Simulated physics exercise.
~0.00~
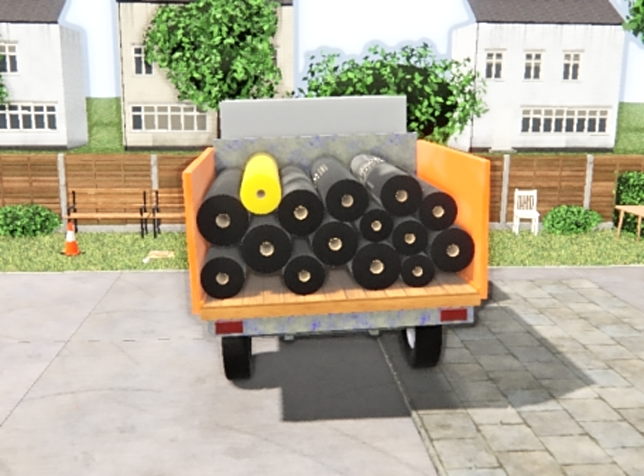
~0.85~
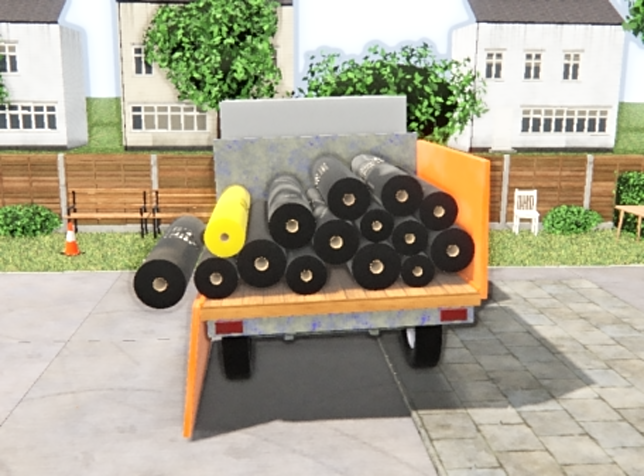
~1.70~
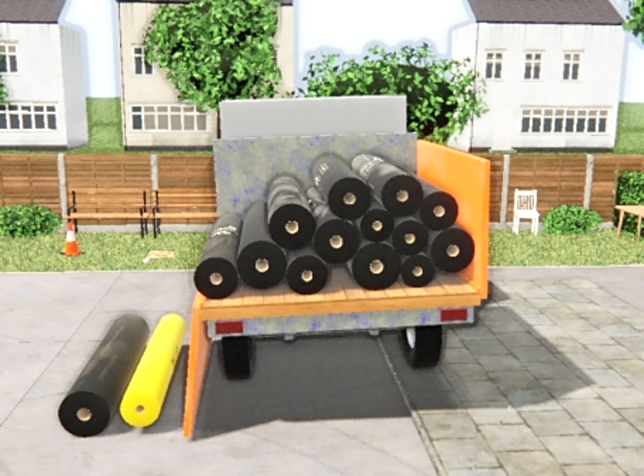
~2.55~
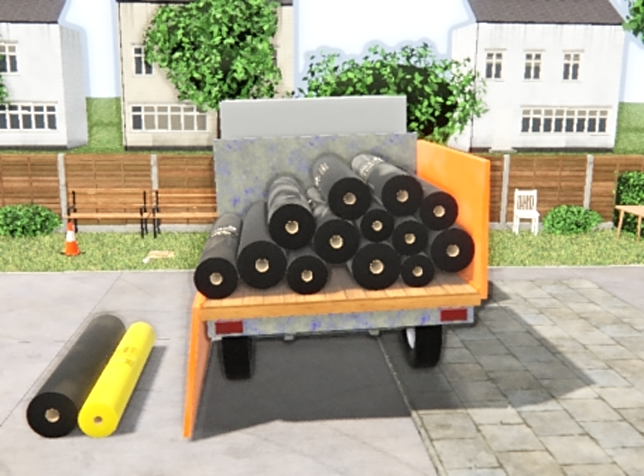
A truck's left side drops open, and a black roll and yellow roll tumble to the ground.
